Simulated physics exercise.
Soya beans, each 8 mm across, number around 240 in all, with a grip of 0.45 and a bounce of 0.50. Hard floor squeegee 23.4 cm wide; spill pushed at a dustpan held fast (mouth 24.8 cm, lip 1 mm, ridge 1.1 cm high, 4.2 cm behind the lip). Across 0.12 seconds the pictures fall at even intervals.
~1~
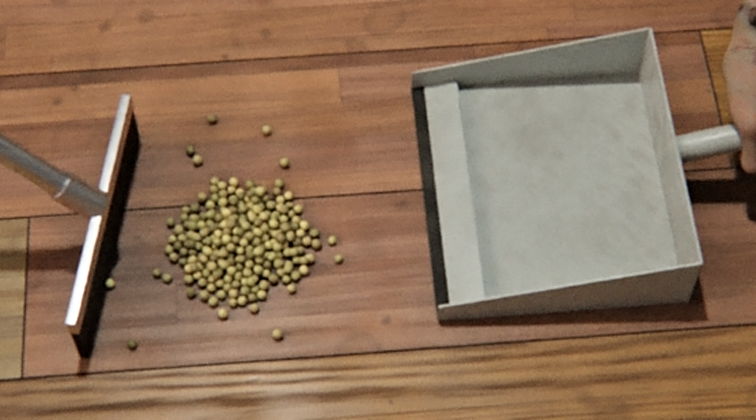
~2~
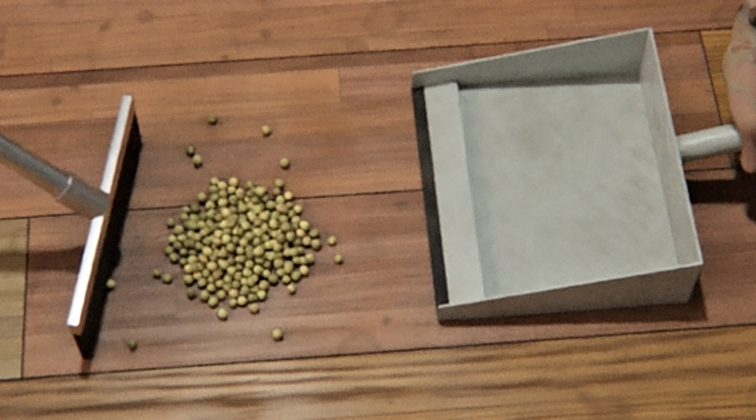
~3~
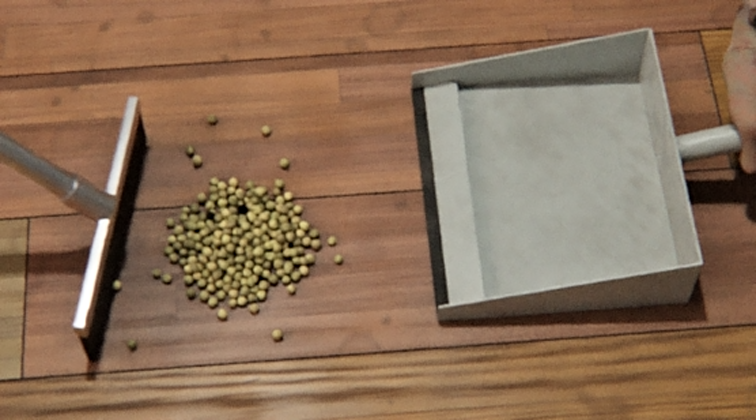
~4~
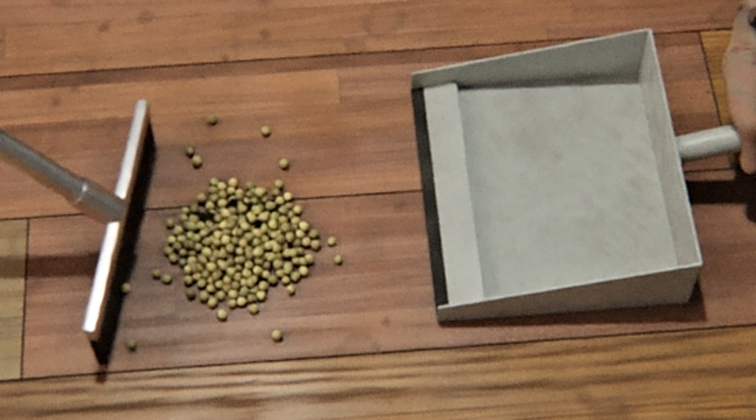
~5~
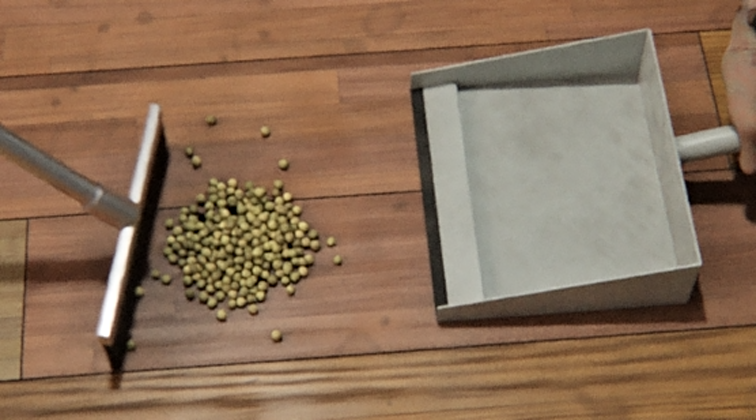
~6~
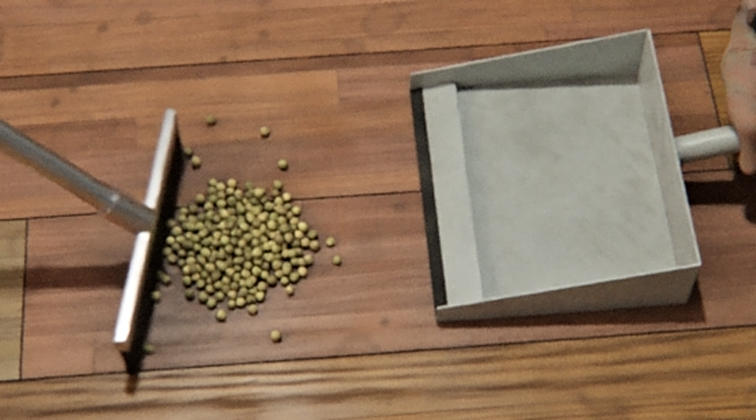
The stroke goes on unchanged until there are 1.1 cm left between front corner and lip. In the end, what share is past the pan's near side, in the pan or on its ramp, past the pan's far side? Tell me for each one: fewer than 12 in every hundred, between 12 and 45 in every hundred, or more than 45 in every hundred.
At the end, near side: A medium amount. Pan: A medium amount. Far side: Only a little.
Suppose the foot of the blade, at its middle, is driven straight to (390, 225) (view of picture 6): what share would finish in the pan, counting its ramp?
Share caught: Approx. 35 %.
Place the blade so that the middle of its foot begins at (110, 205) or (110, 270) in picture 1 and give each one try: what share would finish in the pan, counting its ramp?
About 30 and 20 per cent.
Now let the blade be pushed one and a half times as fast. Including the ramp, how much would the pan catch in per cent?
Share: Near 35 %.
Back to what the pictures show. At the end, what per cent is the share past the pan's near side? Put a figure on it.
About 35 per cent.
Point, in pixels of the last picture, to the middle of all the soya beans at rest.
After settling, the middle sits near (443, 288).
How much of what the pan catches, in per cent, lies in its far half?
Estimate: Close to 10 %.
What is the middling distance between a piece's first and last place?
It works out to some 18 cm.
Then, 0.18 s after the last picture, middle of the blade 13 cm from the lip; 0 % over the lip, far side 0 %, near side 15 %.
Then, 0.30 s after the last picture, middle of the blade 6 cm from the lip; 0 % over the lip, far side 0 %, near side 25 %.
Then, 0.55 s after the last picture, middle of the blade 3 cm from the lip; 30 % over the lip, far side 0 %, near side 35 %.
In the end, near side 35 %, pan 30 %, far side 0 %, in front of the lip or behind the blade 35 %.
